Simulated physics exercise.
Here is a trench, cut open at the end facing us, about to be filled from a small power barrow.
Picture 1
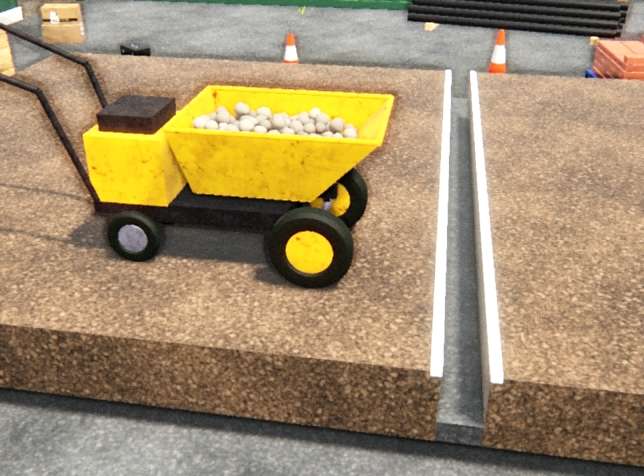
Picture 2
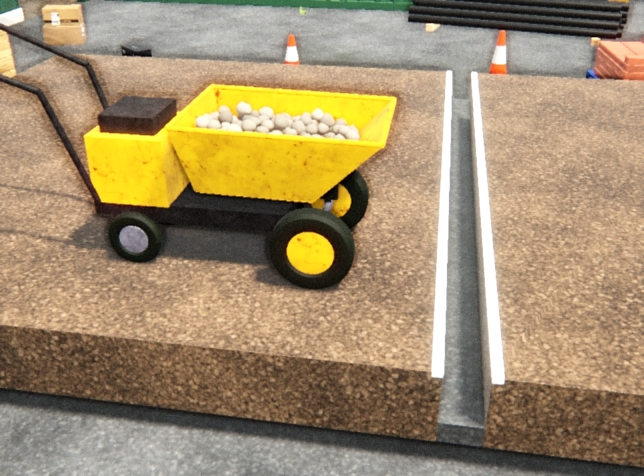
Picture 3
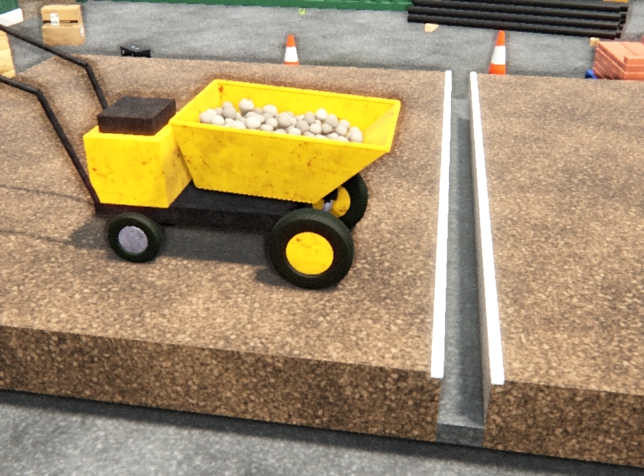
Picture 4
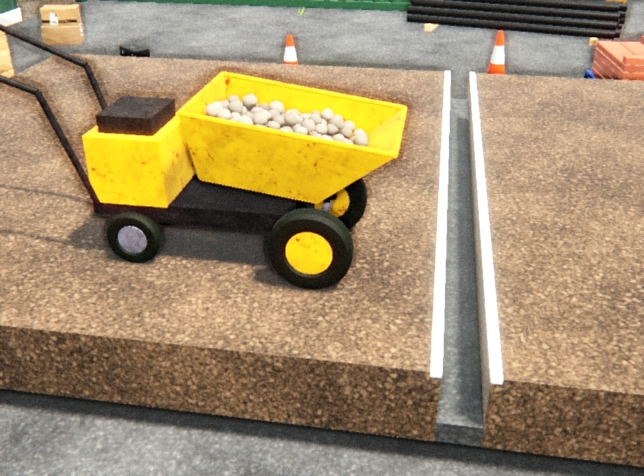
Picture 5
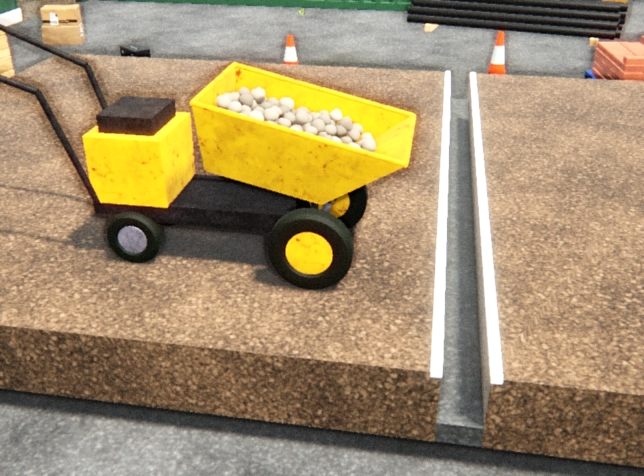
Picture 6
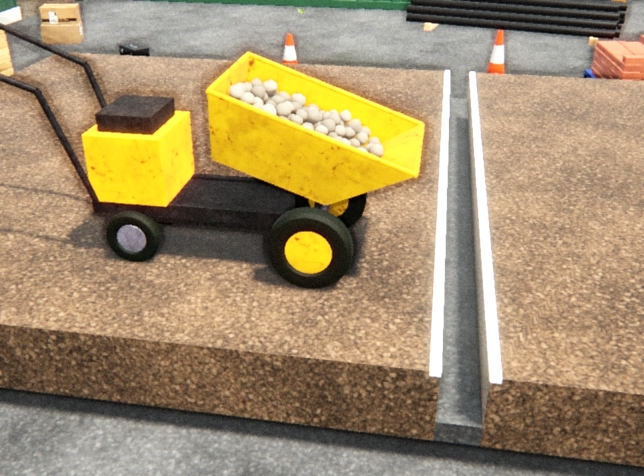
A yellow power barrow with black handles and a skip of pale, rounded pebbles stands left of centre on a raised brown slab, seen from slightly above and to the side. To its right a narrow grey trench with white edges cuts through the slab, with orange cones, dark pipes and crates behind. The skip, level at first, gradually tilts toward the trench, its rear rising, while the wheels and camera stay still.
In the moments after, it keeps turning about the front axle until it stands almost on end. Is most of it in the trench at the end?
In the trench: The larger part.
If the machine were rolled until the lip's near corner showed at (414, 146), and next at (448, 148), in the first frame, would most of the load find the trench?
First the smaller part, then under half.
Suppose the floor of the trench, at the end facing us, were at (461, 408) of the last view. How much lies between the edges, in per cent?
Roughly 50 in a hundred.
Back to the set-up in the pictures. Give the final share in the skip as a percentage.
Roughly 10 in a hundred.
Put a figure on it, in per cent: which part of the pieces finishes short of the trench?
It comes to 0 per cent or so.
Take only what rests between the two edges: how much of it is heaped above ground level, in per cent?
It comes to 15 per cent or so.
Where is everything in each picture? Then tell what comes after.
The first frame shows lip of the skip at (379, 144), level; top of the load at (270, 129), river pebbles; first edge of the trench at (438, 327); far edge at (494, 332), the trench under half as wide as the skip, and about as deep as wide.
The second frame shows lip of the skip at (382, 146), level; top of the load at (273, 129).
The third frame shows lip of the skip at (387, 150), tipped barely; top of the load at (265, 132).
The fourth frame shows lip of the skip at (395, 156), tipped a little; top of the load at (256, 127).
The fifth frame shows lip of the skip at (405, 165), tipped a little; top of the load at (251, 122).
The sixth frame shows lip of the skip at (415, 175), tipped clearly; top of the load at (261, 115); first edge of the trench at (437, 327); far edge at (493, 332).
Soon, skip tipped steeply; all in the skip.
A while on, skip tipped right over; most in the skip; a small part in or heaped over the trench; a stray few beyond it; a stray few falling.
Towards the end, skip tipped right over; about a quarter in the skip; a stray few short of the trench; about two thirds in or heaped over the trench; about a quarter beyond it.
Finally, skip tipped right over; a small part in the skip; about two thirds in or heaped over the trench; about a quarter beyond it.
